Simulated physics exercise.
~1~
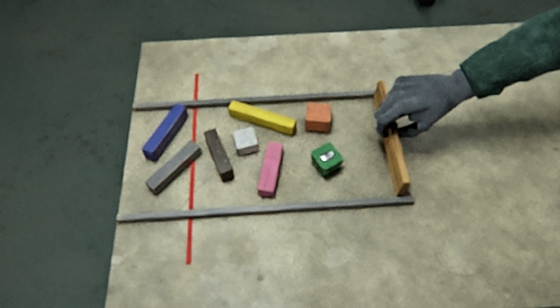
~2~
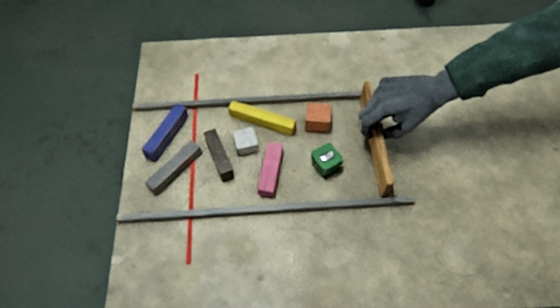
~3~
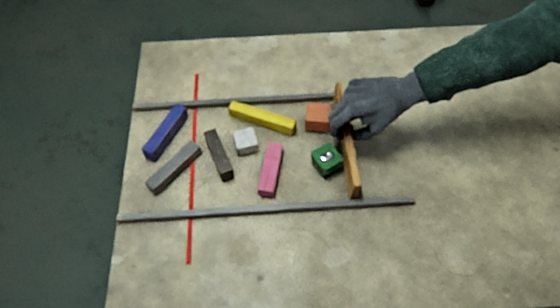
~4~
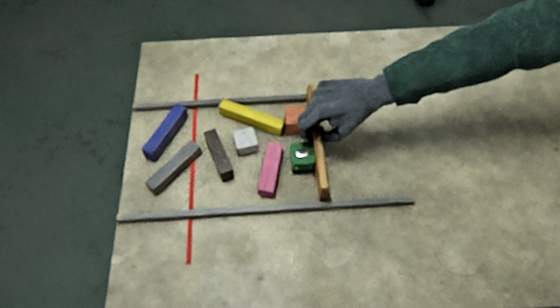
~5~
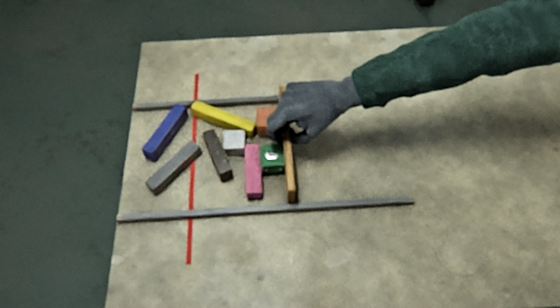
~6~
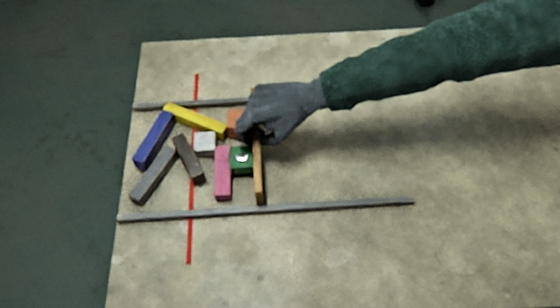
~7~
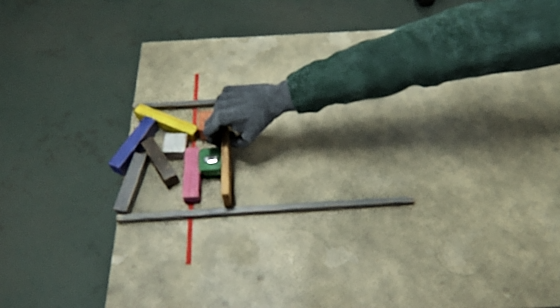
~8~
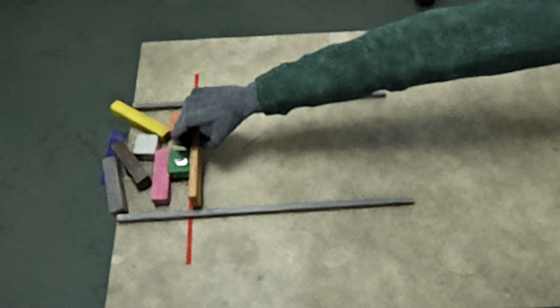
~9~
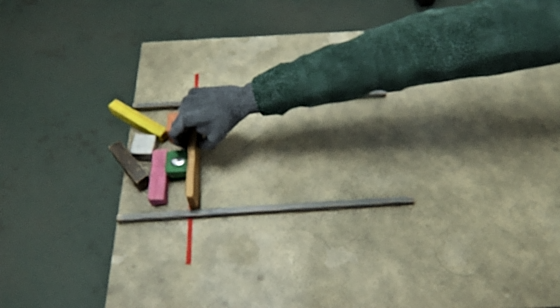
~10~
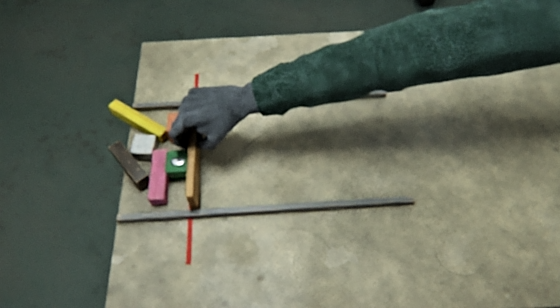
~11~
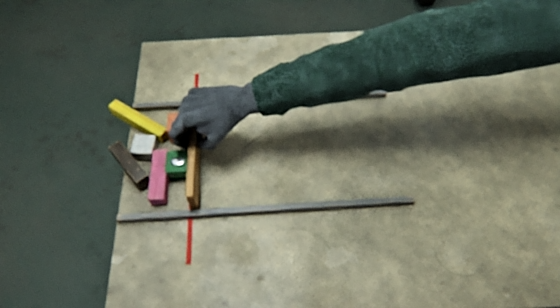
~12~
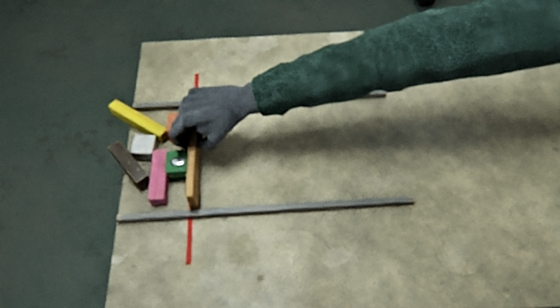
A gloved hand slid an upright wooden board left along a channel, sweeping colourful bars and blocks together toward the table's end. The blue and grey bars dropped off the edge, and the board stopped at the red tape with the others still bunched there.
